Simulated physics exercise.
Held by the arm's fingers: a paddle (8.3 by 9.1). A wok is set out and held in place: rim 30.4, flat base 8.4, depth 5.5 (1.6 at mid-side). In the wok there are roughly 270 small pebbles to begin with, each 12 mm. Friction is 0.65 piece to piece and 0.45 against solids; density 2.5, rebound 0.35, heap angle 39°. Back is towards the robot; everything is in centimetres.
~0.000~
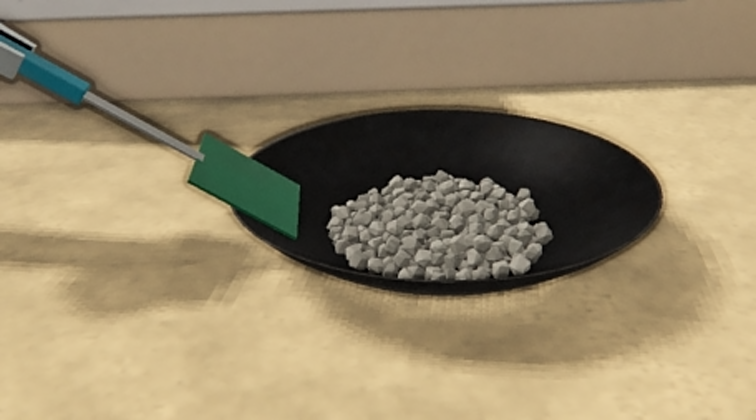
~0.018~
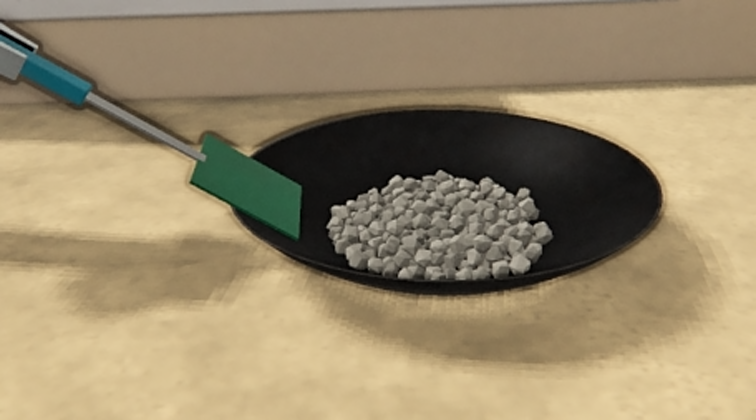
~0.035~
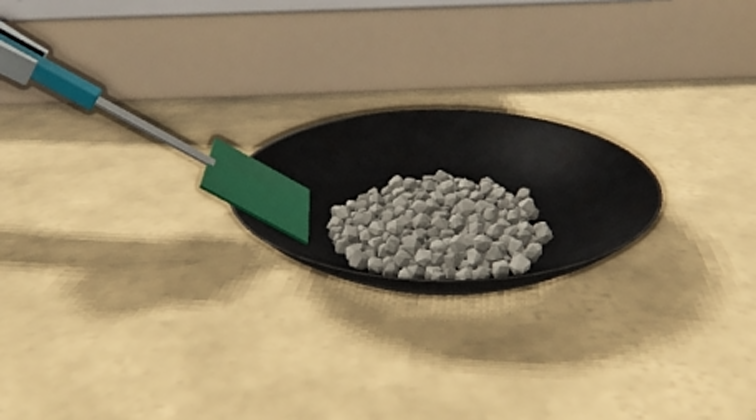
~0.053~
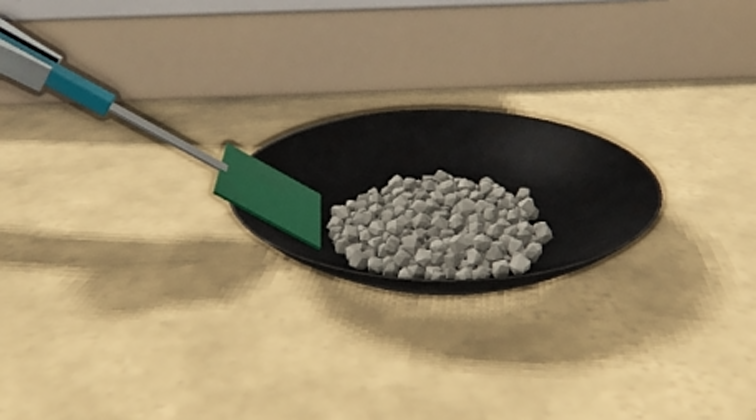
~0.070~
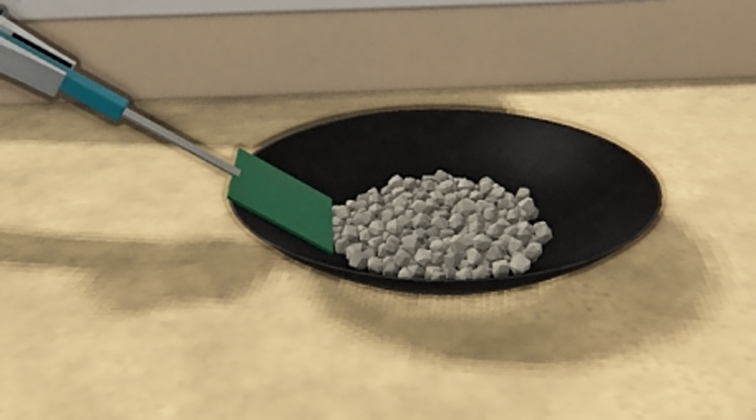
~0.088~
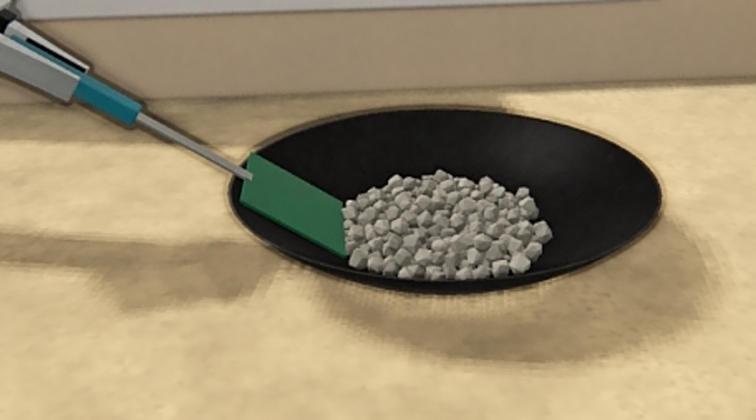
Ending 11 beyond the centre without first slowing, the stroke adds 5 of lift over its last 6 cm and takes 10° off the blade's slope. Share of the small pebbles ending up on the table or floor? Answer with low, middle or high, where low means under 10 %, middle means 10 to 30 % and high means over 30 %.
Middle.
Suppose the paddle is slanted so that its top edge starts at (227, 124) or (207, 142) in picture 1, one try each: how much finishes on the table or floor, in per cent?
Close to 20 and 15 percent respectively.
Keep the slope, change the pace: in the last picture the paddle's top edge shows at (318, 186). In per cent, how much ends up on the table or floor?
That share would be some 45 percent.
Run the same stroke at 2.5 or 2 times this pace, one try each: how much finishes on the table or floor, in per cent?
Estimates in order: 35 per cent, 40 per cent.
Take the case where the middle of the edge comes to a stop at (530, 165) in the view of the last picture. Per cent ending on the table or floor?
I'd put it near 0 per cent.
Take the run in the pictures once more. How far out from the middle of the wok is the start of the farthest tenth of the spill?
Roughly 25 cm.
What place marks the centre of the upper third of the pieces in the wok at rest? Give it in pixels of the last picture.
Roughly (573, 191).
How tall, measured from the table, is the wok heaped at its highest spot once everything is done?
Height at rest: Roughly 6.0 cm.
After 0.23 s, sloping 34°, highest piece 5 above the table; 272 in the wok.
After 0.37 s, sloping 31°, highest piece 8 above the table; 266 in the wok, 6 on the blade or in flight.
After 0.64 s, sloping 24°, highest piece 6 above the table; 235 in the wok, 37 on the table or floor.
After 1.69 s, sloping 24°, highest piece 6 above the table; 235 in the wok, 37 on the table or floor.
At rest, 235 in the wok, 37 on the table or floor. That is 14 % on the table or floor.
